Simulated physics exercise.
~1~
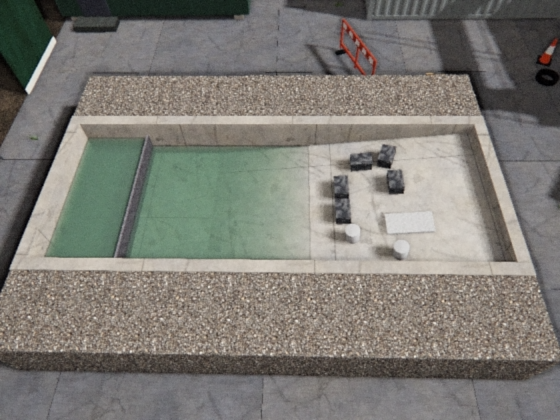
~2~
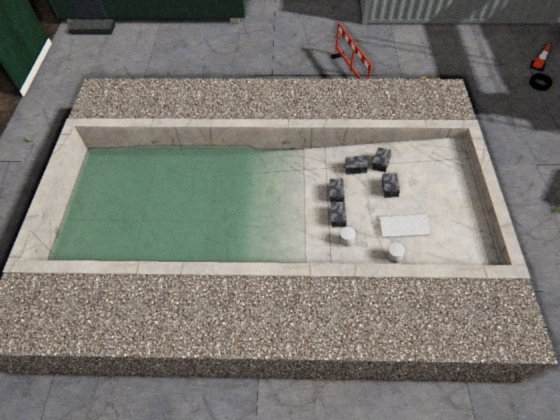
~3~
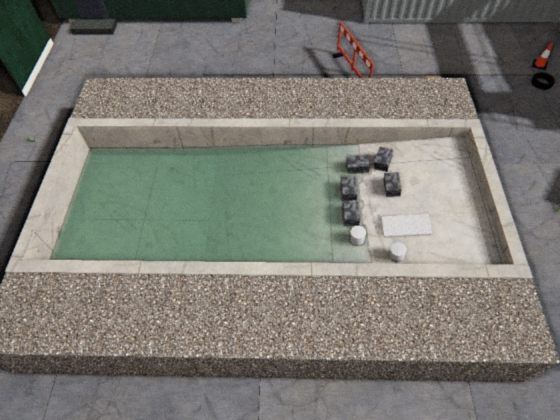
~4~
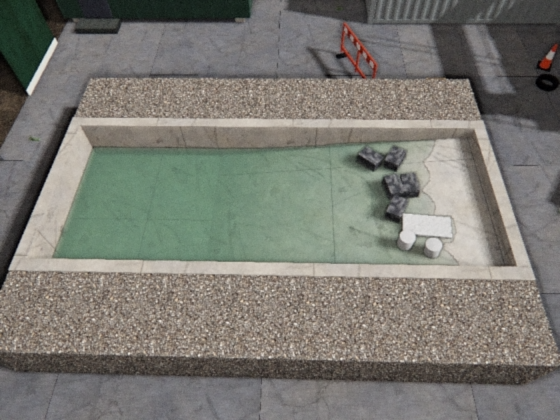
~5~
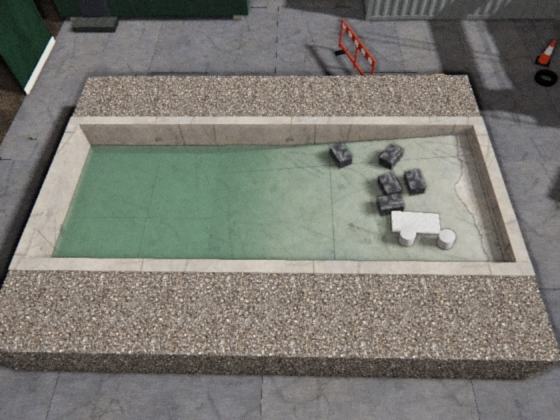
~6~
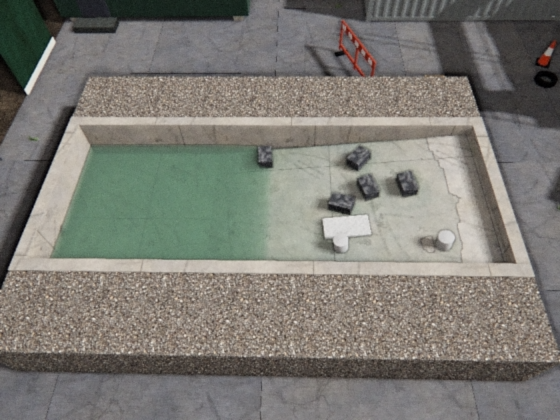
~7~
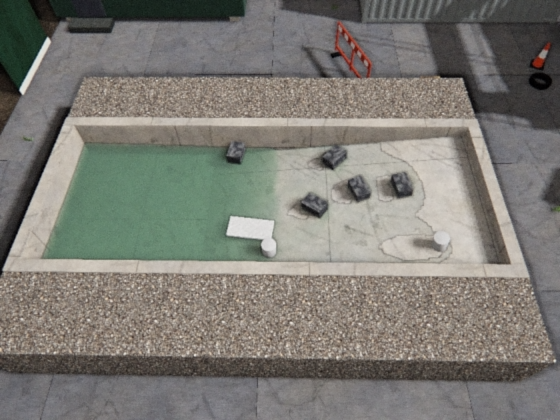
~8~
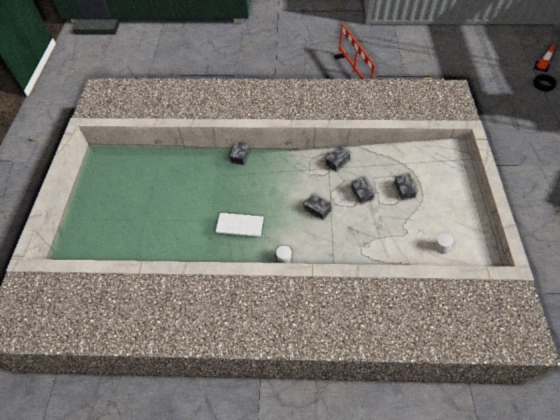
In a shallow concrete basin on a paved yard, green water held behind a board at the left was let go and spread right up the slope, shifting dark blocks and pale objects, then drew back, leaving them scattered, some toward the left.
